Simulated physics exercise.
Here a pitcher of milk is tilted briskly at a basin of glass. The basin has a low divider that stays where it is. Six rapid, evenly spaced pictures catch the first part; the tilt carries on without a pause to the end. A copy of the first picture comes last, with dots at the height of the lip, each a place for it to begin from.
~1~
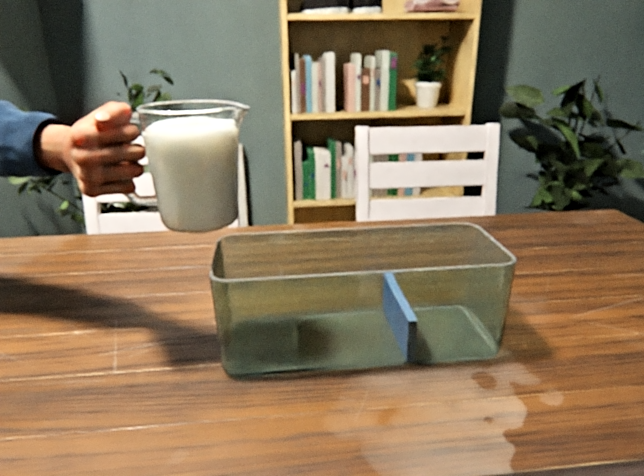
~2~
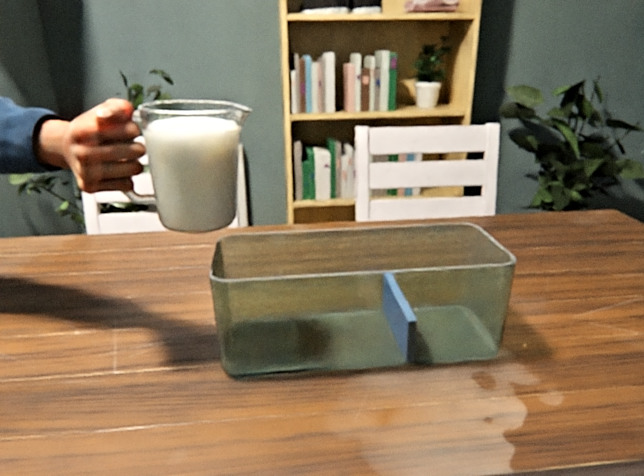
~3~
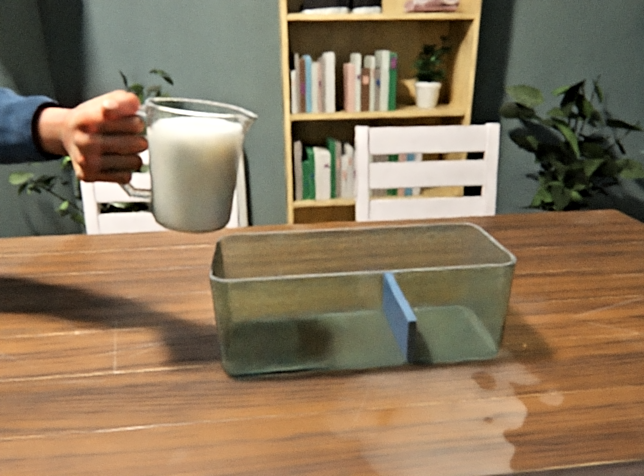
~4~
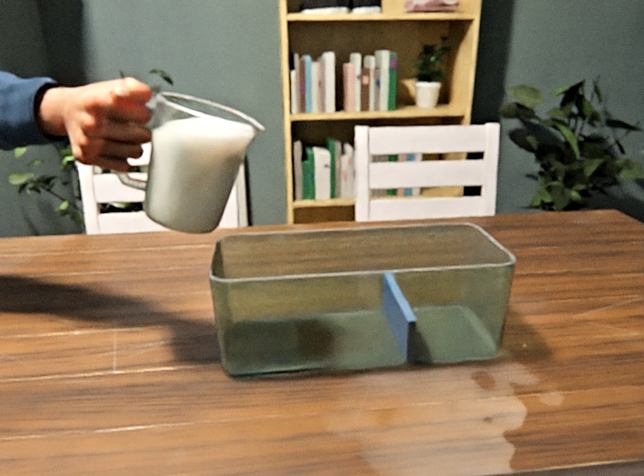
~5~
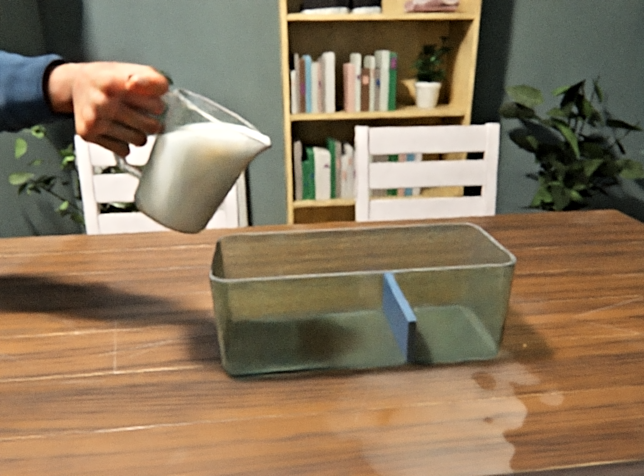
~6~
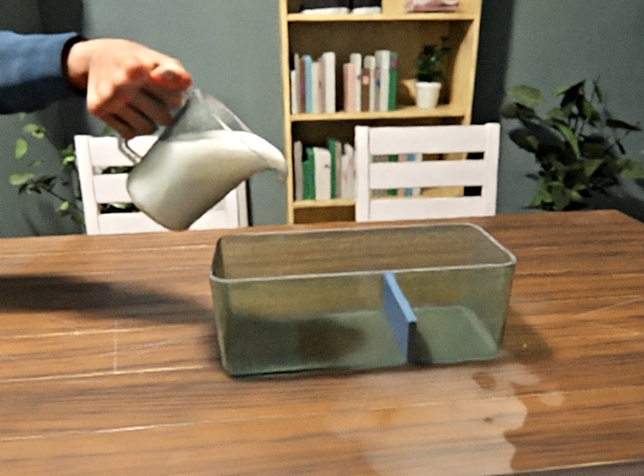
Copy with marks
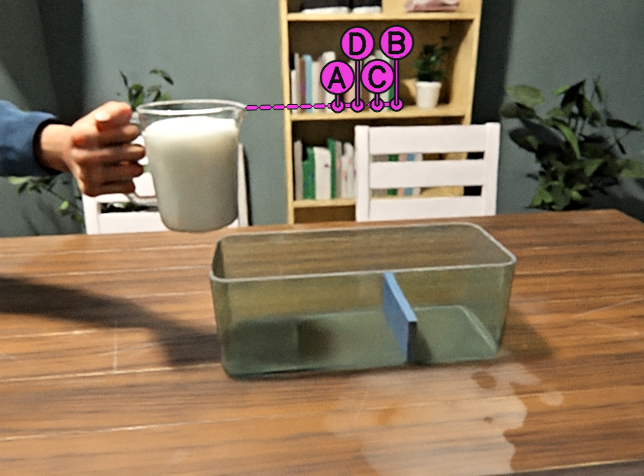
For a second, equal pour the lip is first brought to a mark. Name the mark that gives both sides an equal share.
It is D.
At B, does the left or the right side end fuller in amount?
More ends on the right.
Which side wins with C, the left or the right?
The right one.
On the marked copy, A at (337, 105); B at (396, 104); C at (377, 104); D at (357, 105).
If A is chosen, about 79 % ends left of the wall and 19 % right of it.
If B is chosen, about 14 % ends left of the wall and 85 % right of it.
If C is chosen, about 31 % ends left of the wall and 68 % right of it.
If D is chosen, about 58 % ends left of the wall and 40 % right of it.
